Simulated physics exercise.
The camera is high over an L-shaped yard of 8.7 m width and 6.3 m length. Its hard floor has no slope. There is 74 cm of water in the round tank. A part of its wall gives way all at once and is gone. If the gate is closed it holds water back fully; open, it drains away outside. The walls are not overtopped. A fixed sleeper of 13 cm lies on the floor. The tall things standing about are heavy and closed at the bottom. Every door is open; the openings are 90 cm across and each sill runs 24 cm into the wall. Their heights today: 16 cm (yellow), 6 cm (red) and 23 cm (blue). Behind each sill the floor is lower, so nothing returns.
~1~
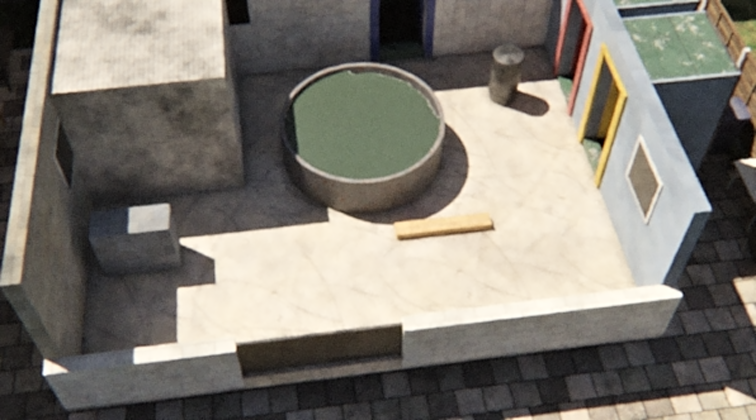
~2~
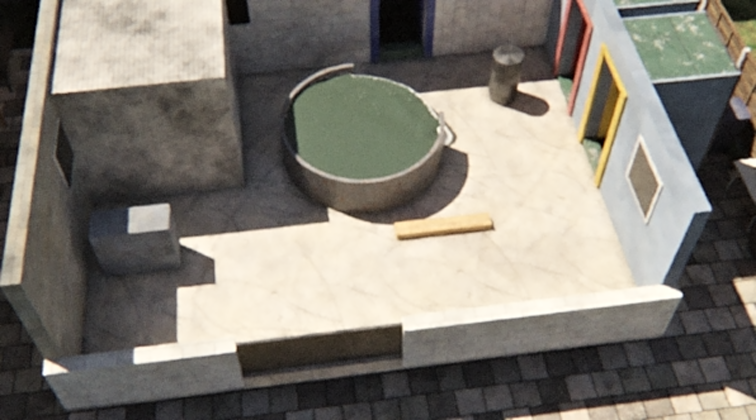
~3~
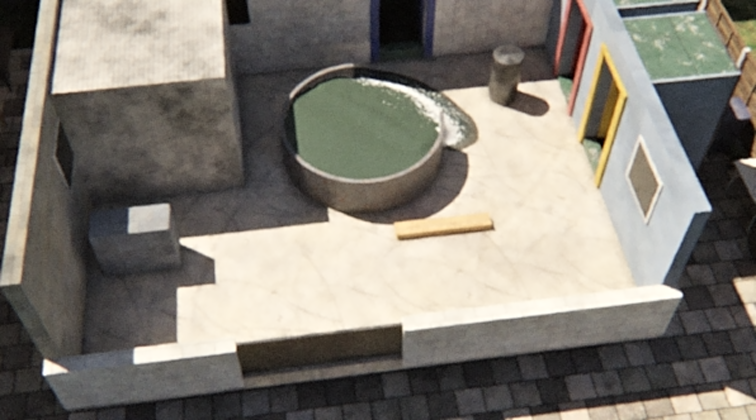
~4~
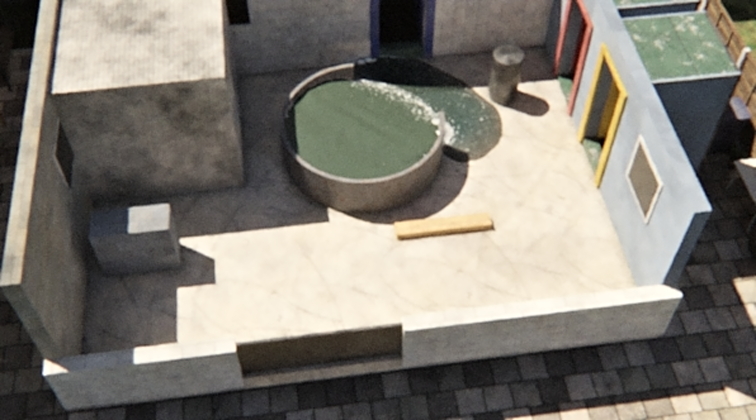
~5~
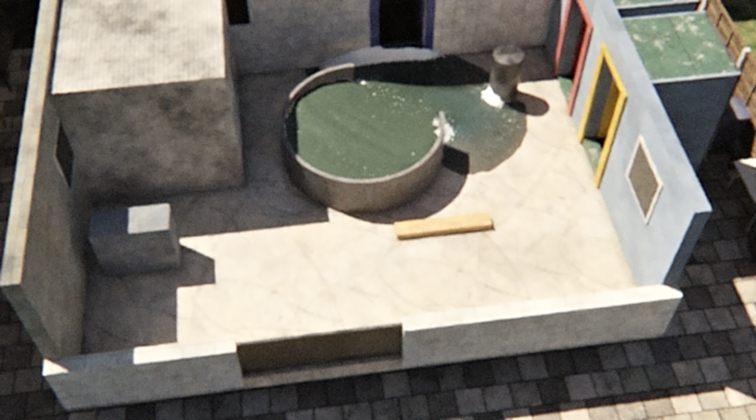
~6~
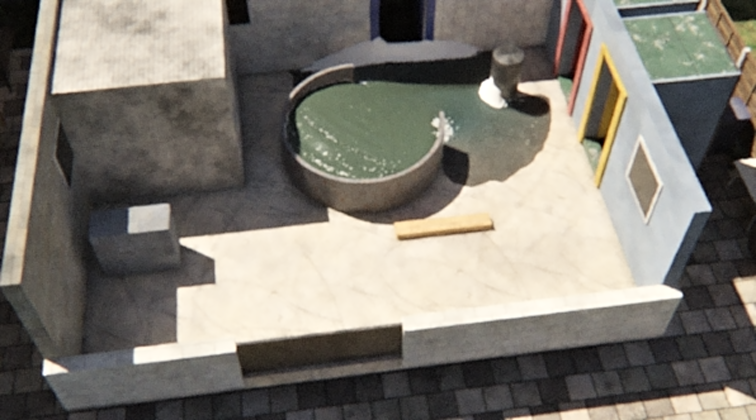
In a walled yard, the far side of a round tank of green water broke open, and water poured out across the pale floor, spreading around a small grey drum near the back.
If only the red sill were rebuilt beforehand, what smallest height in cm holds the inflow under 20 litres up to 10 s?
At least 31 cm or so.
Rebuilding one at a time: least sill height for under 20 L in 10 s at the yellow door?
Roughly 13.5 cm at yellow.
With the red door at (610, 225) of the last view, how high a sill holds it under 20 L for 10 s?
Roughly 10.0 cm.
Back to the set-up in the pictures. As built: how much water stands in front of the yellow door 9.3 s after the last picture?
About 6.5 cm.
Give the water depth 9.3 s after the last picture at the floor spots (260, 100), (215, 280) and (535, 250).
Roughly 8, 7 and 10 cm, in turn.
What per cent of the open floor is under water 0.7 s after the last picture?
Some 25 per cent of it.
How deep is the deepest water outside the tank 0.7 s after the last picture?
Up to some 60 cm.
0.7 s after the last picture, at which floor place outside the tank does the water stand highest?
At about (545, 51).
Then, 0.7 s after the last picture water covers 25 % of the floor, deepest (60 cm) near (545, 51); 14 cm at the red door, 18 litres in over its 6 cm sill.
Then, 2.3 s after the last picture water covers 40 % of the floor, deepest (45 cm) near (538, 58); 23 cm at the red door, 165 litres in over its 6 cm sill.
Then, 9.3 s after the last picture water covers 95 % of the floor, deepest (20 cm) near (92, 383); 7 cm at the red door, 396 litres in over its 6 cm sill.
At the red door as built, the water peaked near 26 cm, 1.1 s after the last picture.
With a sill of 28.5 cm, 32 litres would have come in within the 10 s; with 38.5 cm, 4 litres. So under 20 litres takes about 31 cm.
